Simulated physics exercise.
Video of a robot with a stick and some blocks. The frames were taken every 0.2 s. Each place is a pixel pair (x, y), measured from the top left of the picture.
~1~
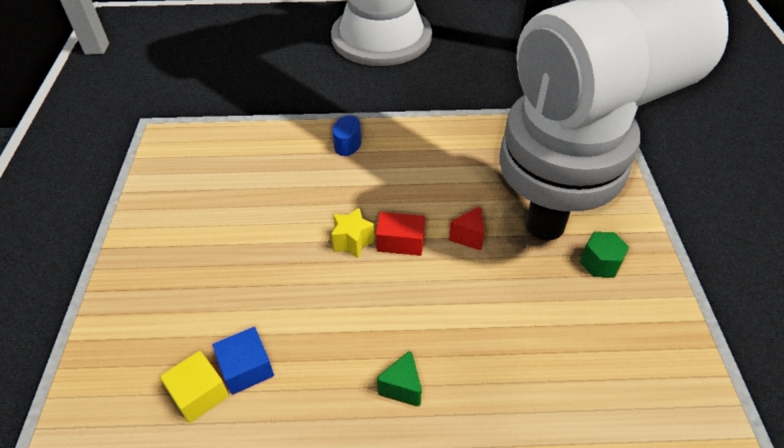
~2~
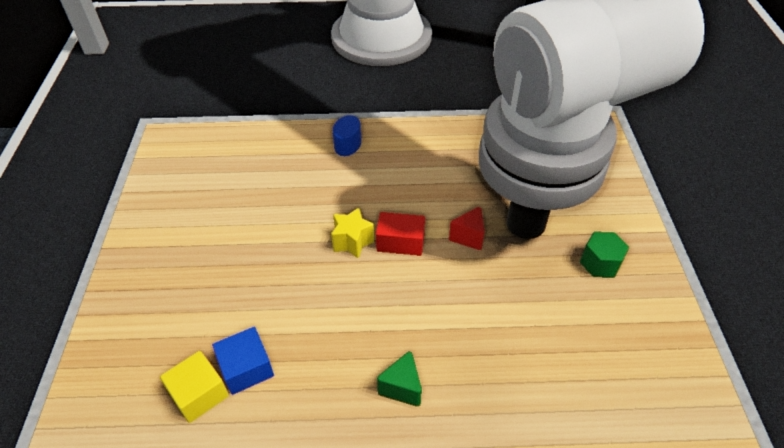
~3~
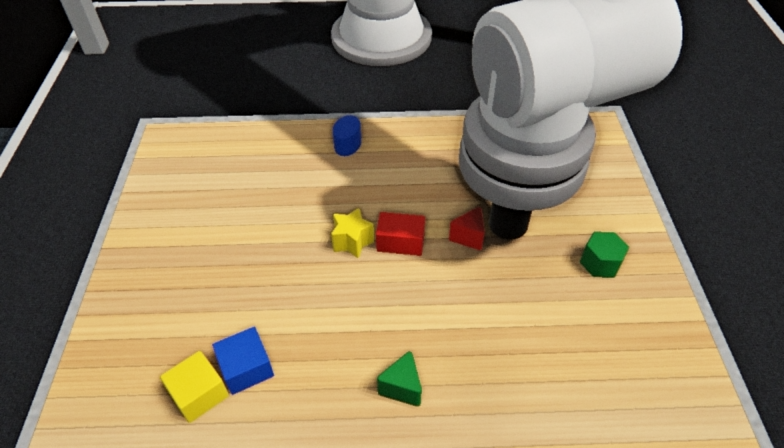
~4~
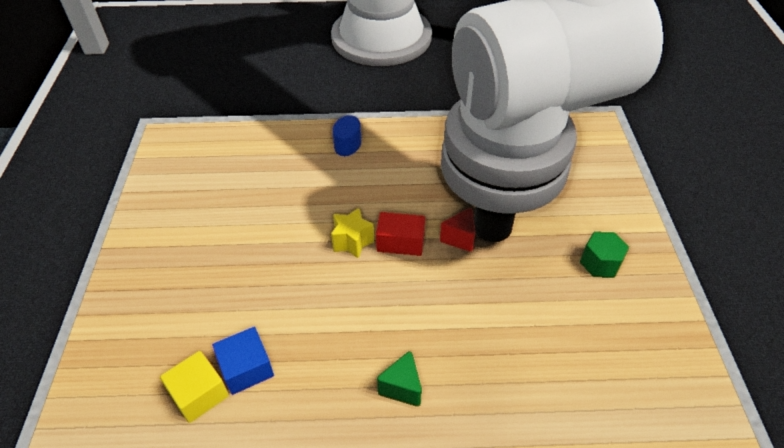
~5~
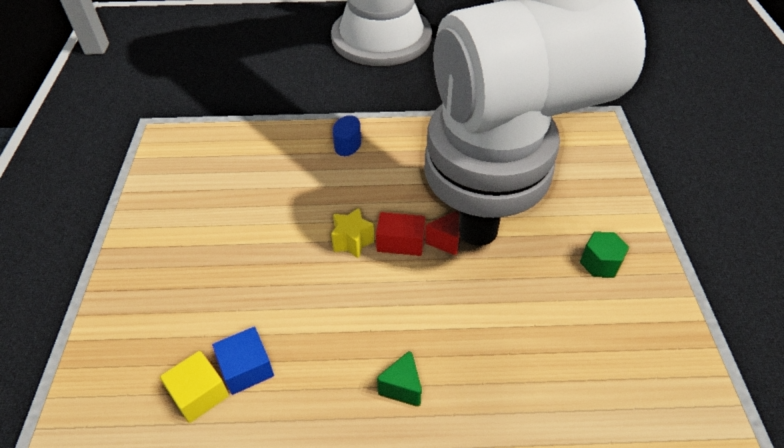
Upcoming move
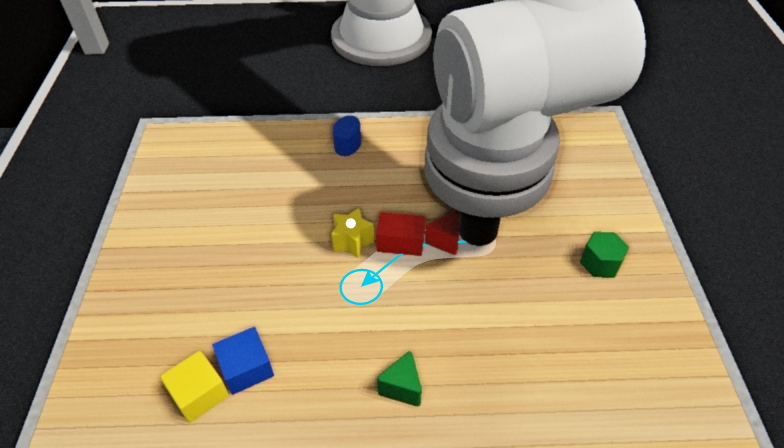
A grey-white robot arm with a short black stick reaches over the upper right of a light wooden board, seen from above at a fixed angle. Around the board lie a blue rounded block, a yellow star, red oblong and triangular blocks in a row, a green hexagon at right, a green triangle below, and yellow and blue cubes lower left. The arm slides left, and its stick pushes the red triangle up to the red oblong.
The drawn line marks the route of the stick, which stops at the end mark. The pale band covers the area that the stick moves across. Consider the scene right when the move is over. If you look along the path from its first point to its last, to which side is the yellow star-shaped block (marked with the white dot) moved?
My answer: Right.
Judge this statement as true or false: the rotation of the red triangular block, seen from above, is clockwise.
Answer: False.
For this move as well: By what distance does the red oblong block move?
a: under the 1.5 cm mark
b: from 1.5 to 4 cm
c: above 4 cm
Letter c.
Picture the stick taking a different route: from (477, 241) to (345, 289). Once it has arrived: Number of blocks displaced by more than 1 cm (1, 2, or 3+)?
Going by the path, three or more of them shift by more than about 1 cm.
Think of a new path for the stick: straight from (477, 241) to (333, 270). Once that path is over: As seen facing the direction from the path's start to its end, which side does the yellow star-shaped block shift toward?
It is displaced to the right.
Path on the board, from (477, 241) over (433, 244) and (394, 260) to (361, 287); the dot is on the yellow star-shaped block.
What follows on the original path. One third of the way, stick at (432, 234); yellow star-shaped block at (341, 221), turned 20° anticlockwise; red oblong block at (381, 227), turned 25° clockwise; red triangular block at (408, 245), turned 30° anticlockwise.
Two thirds of the way, stick at (393, 251); yellow star-shaped block at (313, 217); red oblong block at (347, 232), turned 50° clockwise; red triangular block at (380, 268), turned 80° anticlockwise.
At the end, stick at (360, 277); yellow star-shaped block at (312, 215); red oblong block at (336, 238), turned 100° clockwise; red triangular block at (353, 298), turned 95° anticlockwise.
